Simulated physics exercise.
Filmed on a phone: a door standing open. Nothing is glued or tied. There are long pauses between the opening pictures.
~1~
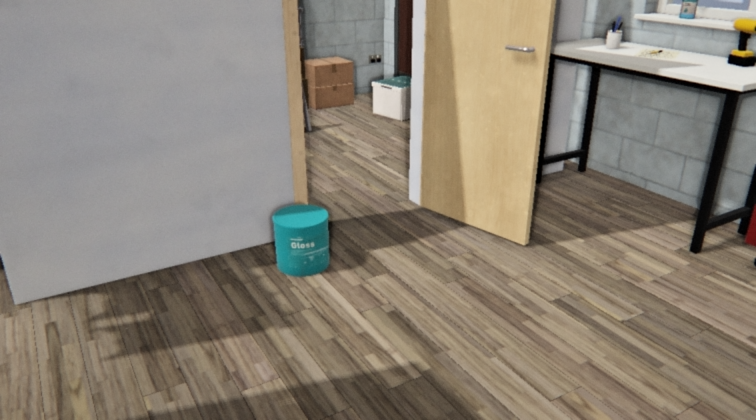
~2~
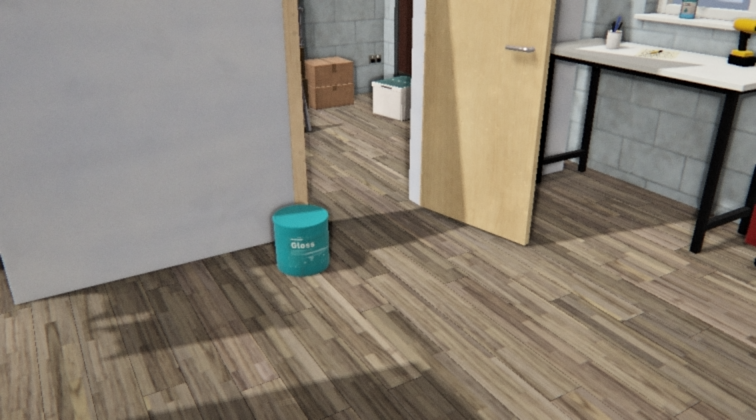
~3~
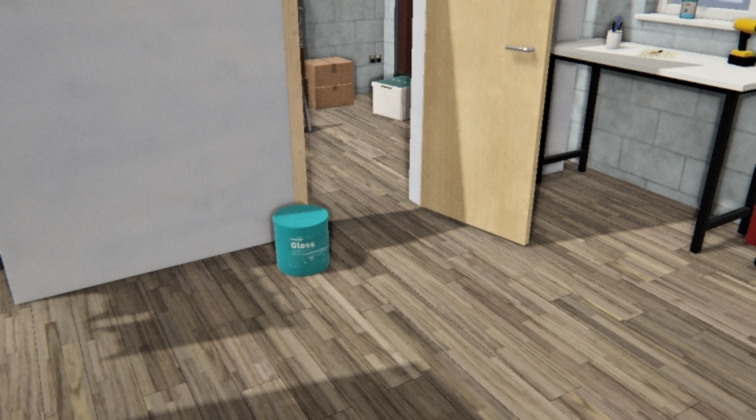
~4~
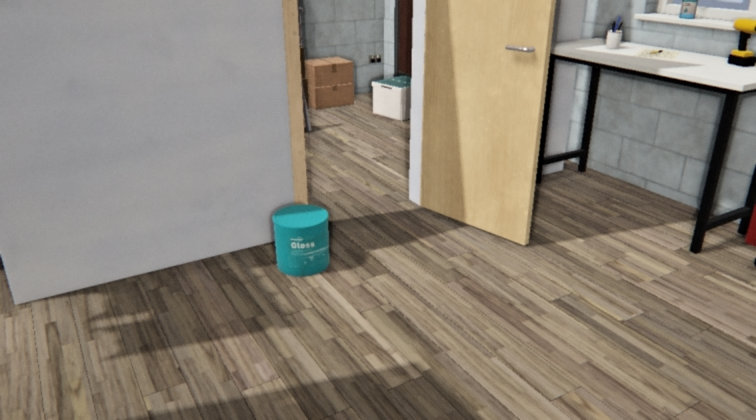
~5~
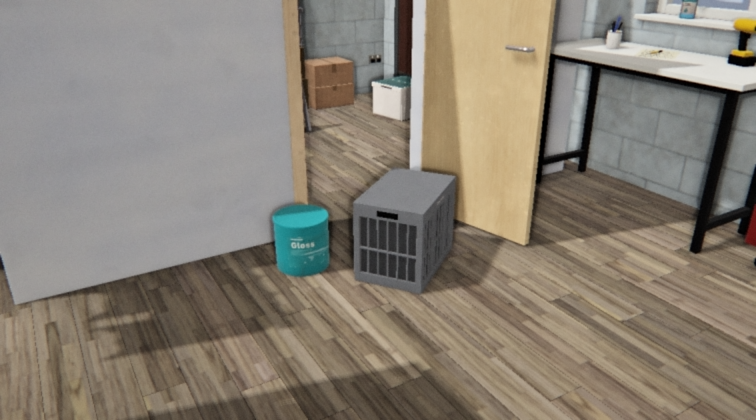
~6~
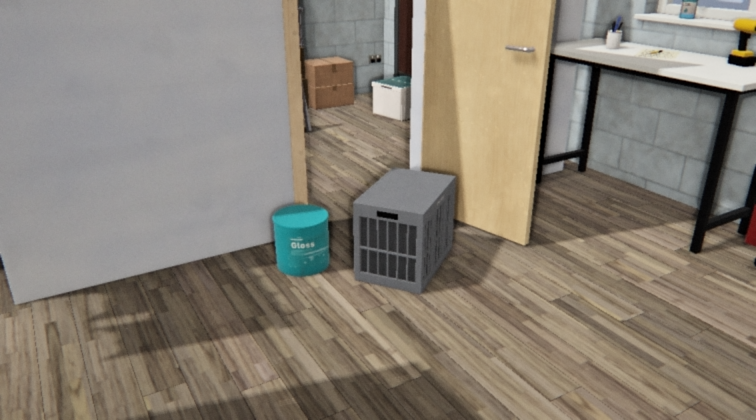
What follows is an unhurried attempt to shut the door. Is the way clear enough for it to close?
The door jams.
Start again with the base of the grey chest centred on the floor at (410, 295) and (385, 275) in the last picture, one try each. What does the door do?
First try: It closes; second try: It is blocked.
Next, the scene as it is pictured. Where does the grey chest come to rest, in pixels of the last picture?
Around (396, 229).
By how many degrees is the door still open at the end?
Some 70° open.
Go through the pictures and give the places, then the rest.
Door wide open and still; turquoise pail (302, 240), in the first frame.
Door wide open and still; turquoise pail (302, 240), in the second frame.
Door wide open and still; turquoise pail (302, 240), in the third frame.
Door wide open and still; turquoise pail (302, 240), in the fourth frame.
Door wide open and still; turquoise pail (302, 240), in the fifth frame.
Door wide open and still; grey chest (406, 227); turquoise pail (302, 240), in the sixth frame.
Then, 0.50 s after the last picture, door at 91°.
Then, 0.70 s after the last picture, door at 79°.
Then, 0.90 s after the last picture, door at 70°; grey chest slid a little near (399, 228).
At rest, door at 68°; both in place. Seen from the same camera at the end, grey chest near (396, 229).
